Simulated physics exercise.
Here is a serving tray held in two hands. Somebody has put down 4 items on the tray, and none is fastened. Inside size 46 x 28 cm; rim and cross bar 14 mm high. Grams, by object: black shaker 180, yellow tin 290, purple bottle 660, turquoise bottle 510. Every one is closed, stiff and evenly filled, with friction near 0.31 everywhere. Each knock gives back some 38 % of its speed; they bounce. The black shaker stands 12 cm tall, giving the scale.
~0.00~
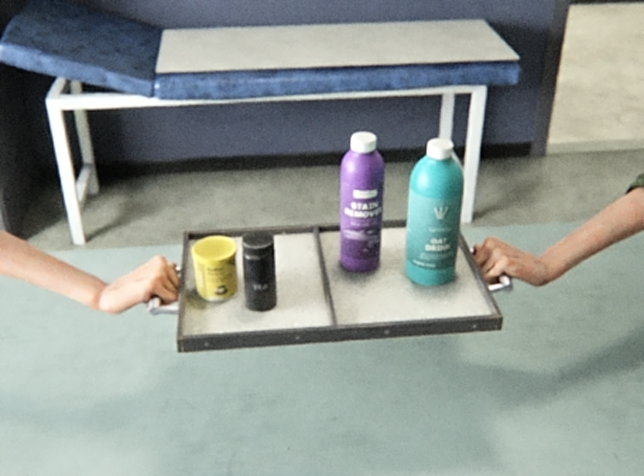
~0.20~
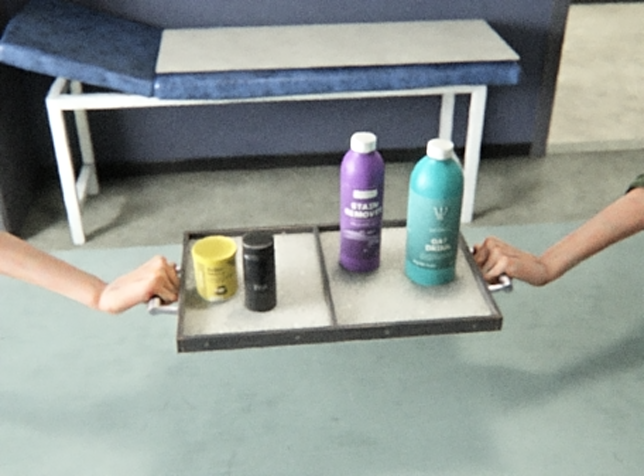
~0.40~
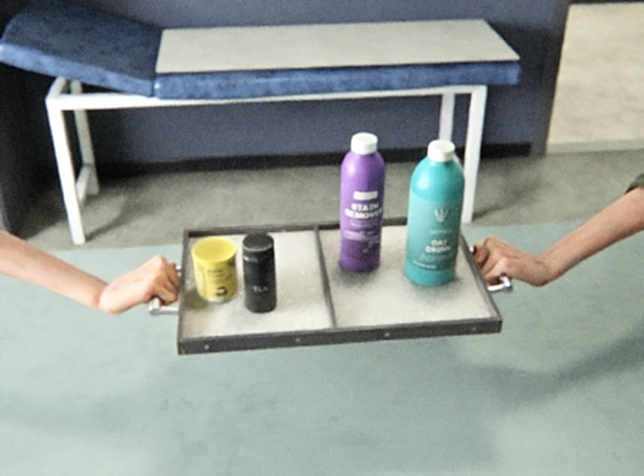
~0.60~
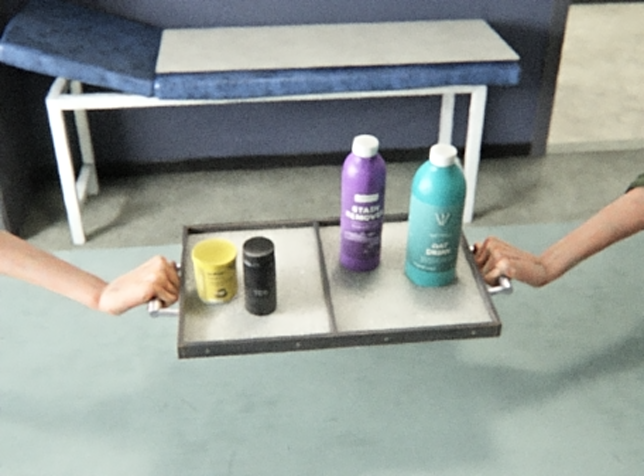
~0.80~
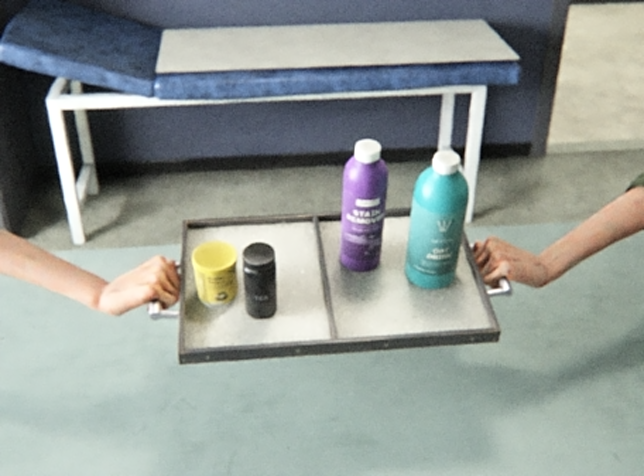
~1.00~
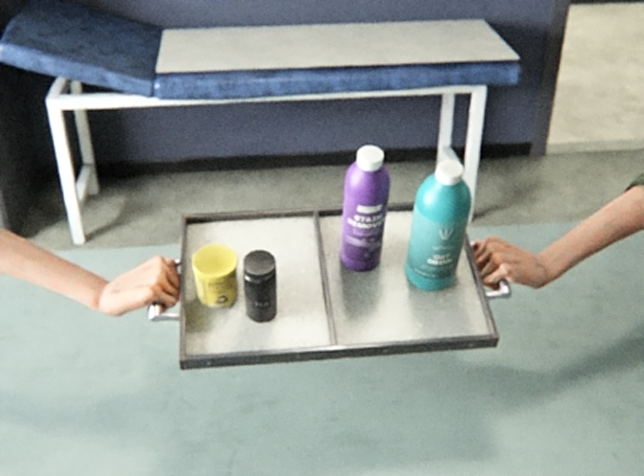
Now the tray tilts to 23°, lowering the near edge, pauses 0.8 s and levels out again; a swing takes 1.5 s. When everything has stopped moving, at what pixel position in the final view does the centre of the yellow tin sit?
(217, 304).
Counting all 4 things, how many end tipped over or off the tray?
So, 3 in all.
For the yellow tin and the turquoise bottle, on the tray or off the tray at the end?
Once it settles, the yellow tin keeps within bounds; as for the turquoise bottle, it has gone out of bounds.
After 1.70 s, tray tilted 23°, near edge down; black shaker now off the tray; yellow tin 4° off its base near (219, 332); turquoise bottle 13° off its base.
After 2.00 s, tray tilted 23°, near edge down; purple bottle and turquoise bottle now off the tray; yellow tin moved 9 cm near (219, 332).
After 3.20 s, tray tilted 10°, near edge down; yellow tin moved 9 cm near (217, 317).
In the end (4.4 s), off the tray, black shaker, purple bottle and turquoise bottle; not toppled but over 5 cm from the start, yellow tin. At the end, from the last picture's camera, yellow tin near (217, 304).
